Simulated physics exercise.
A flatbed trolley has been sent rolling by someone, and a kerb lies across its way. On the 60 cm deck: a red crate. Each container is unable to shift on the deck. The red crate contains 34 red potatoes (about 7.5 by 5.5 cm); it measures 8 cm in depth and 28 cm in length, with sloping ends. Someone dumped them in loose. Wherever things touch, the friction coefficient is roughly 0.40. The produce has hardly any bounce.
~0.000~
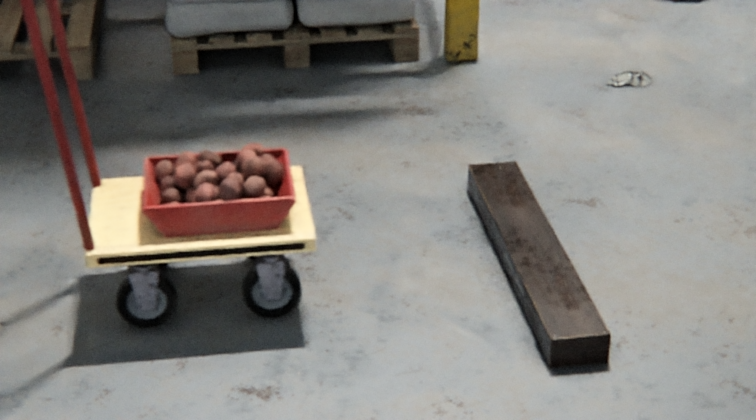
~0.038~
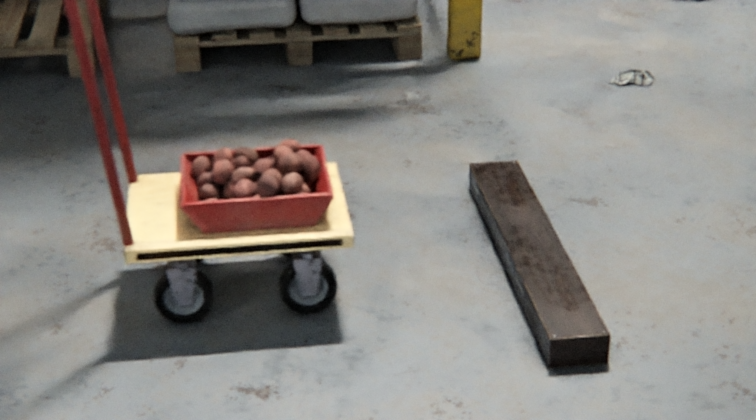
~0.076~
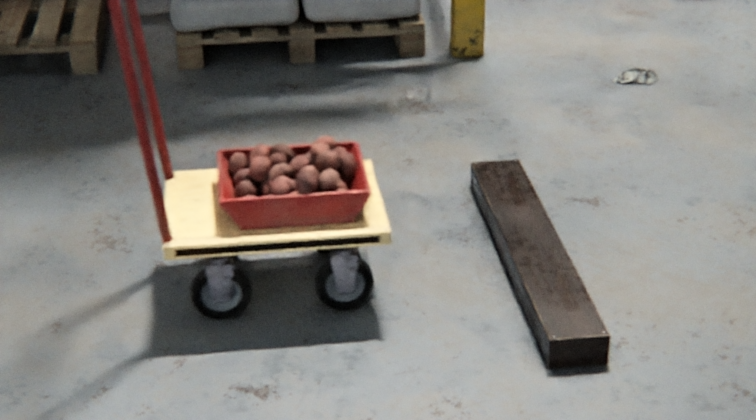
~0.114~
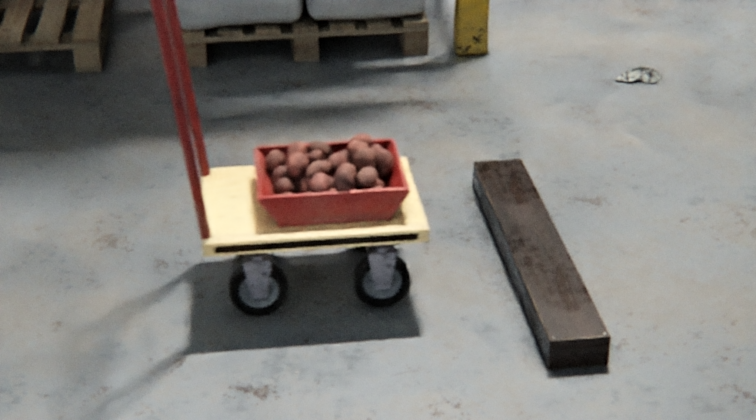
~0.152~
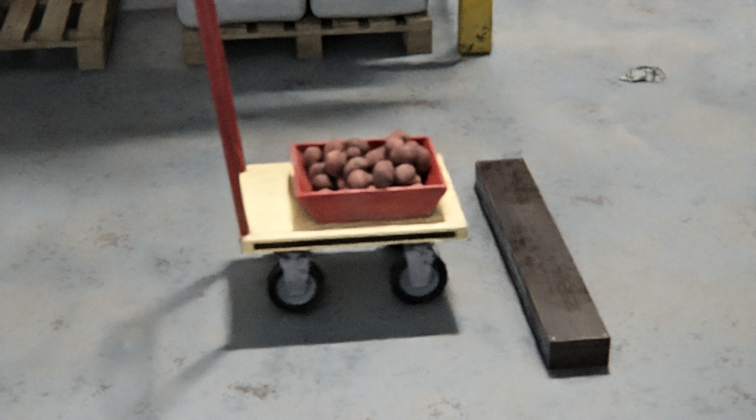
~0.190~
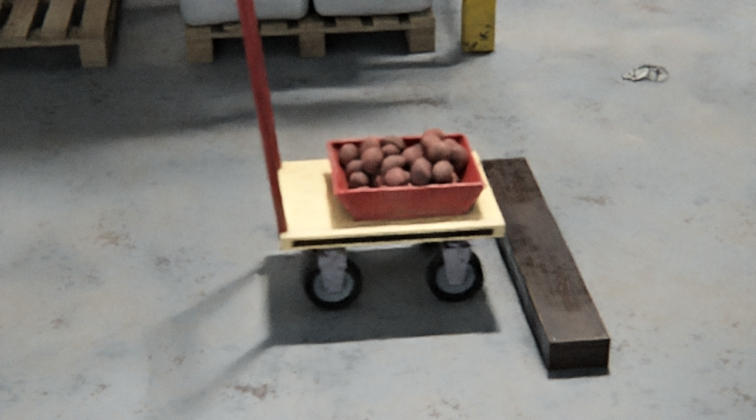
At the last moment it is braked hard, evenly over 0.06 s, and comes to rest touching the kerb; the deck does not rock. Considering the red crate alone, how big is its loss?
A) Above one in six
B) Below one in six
(A) Above one in six.
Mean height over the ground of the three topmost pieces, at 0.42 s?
About 48 cm up, on average.
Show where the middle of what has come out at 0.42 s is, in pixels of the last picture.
(555, 143).
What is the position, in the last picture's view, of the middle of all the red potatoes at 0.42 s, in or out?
Somewhere around pixel (480, 154).
After 0.20 s, braking starts.
After 0.30 s, red crate 32 in, 2 out.
After 0.42 s, red crate 27 in, 7 out.
After 0.65 s, red crate 22 in, 12 out.
Final count (at 1.15 s), red crate 22 in, 12 out. Asked share, 12 of 34, 35 per cent.
